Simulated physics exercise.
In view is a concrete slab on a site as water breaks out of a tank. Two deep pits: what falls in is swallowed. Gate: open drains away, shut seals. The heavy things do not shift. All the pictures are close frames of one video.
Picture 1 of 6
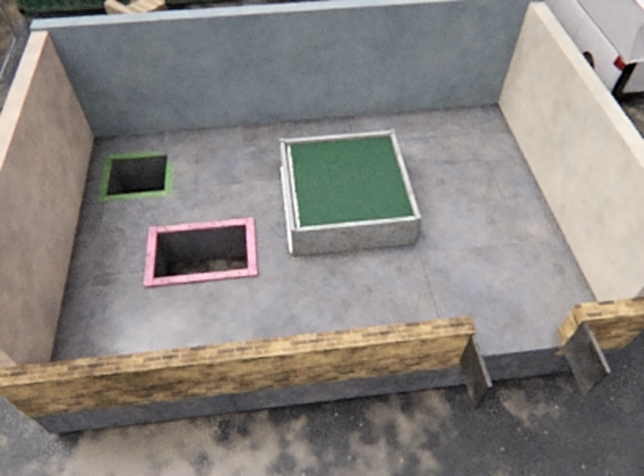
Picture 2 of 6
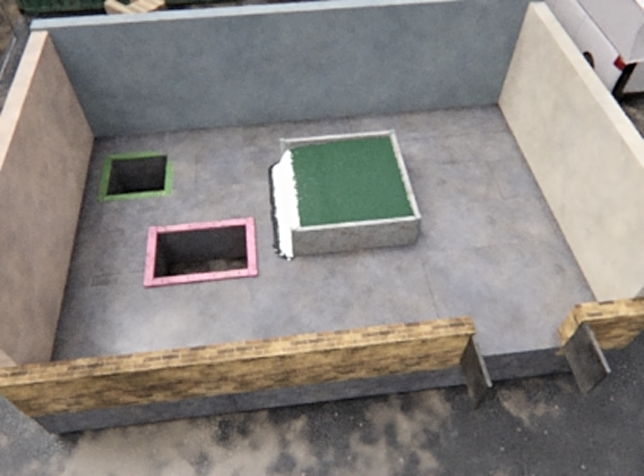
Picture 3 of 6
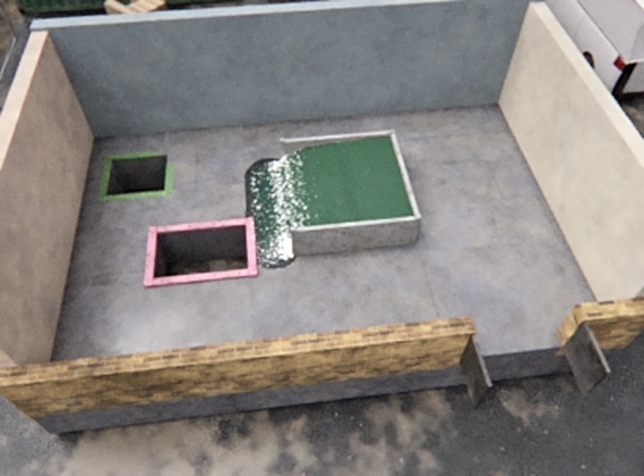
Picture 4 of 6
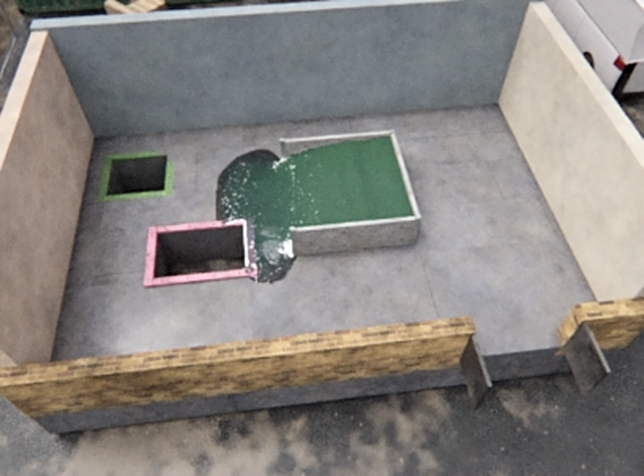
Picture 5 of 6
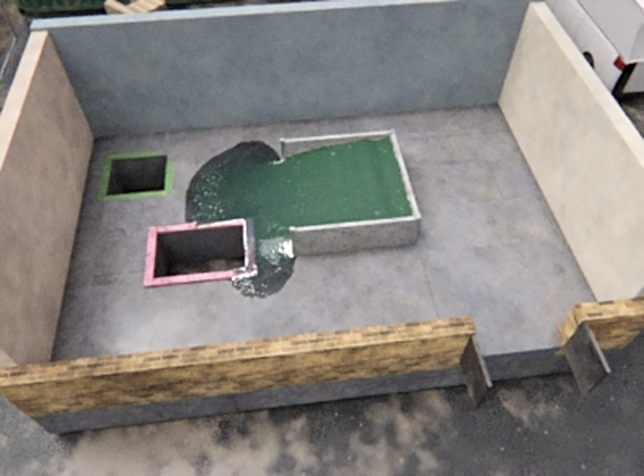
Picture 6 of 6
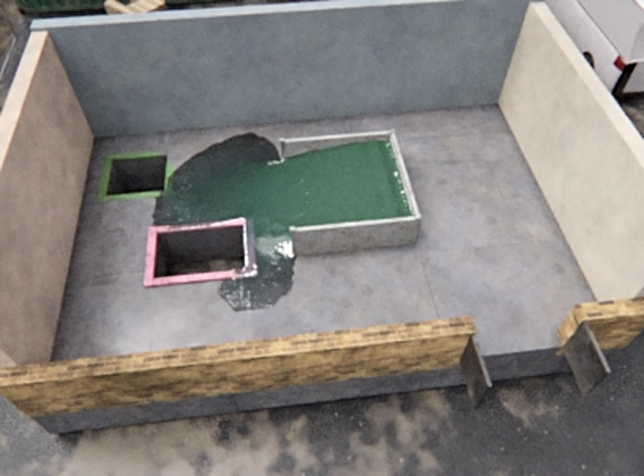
On a walled concrete slab seen from above at an angle, the camera stays still. A low tank of green water with pale rims sits near the middle, with a pink-edged pit to its left, a smaller green-edged pit farther back, a blue-grey wall behind and a yellowish wall in front. The tank's left side gives way, and water bursts out in white froth, spreads leftward as a dark green sheet around the pink-edged pit and reaches the green-edged one.
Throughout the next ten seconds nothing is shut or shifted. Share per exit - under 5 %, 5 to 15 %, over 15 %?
Gate: Under 5 %. Pink pit: Over 15 %. Green pit: Over 15 %.
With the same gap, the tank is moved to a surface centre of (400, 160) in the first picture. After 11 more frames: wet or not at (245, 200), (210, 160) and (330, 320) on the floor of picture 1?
Soaked - soaked - unflooded.
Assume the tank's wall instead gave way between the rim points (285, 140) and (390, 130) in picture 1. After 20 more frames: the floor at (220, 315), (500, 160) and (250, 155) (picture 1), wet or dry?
Taking them in order, I'd say not reached, swamped and swamped.
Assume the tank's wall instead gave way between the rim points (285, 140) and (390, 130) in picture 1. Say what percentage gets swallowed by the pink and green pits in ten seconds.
Pink 0 %, green 25 %.
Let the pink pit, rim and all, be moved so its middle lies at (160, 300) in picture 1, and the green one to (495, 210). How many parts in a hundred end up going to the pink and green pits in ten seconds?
I reckon pink ends up with 20 percent and green with 2 percent.
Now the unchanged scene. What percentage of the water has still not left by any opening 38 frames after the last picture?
Around 40 percent.
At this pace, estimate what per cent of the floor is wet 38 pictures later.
By my count, 45 percent.
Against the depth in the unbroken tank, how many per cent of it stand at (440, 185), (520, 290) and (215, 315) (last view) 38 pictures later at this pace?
My figures are about 0, 0 and 8 percent.
A moment on, water covers 25 % of the floor; the gate 0 %, the pink pit 11 %, the green pit 3 %.
Next, water covers 30 % of the floor; the gate 0 %, the pink pit 20 %, the green pit 9 %.
Then, water covers 40 % of the floor; the gate 0 %, the pink pit 25 %, the green pit 19 %.
Later, water covers 45 % of the floor; the gate 0 %, the pink pit 27 %, the green pit 32 %.
In the end, water covers 55 % of the floor; the gate 0 %, the pink pit 27 %, the green pit 39 %.
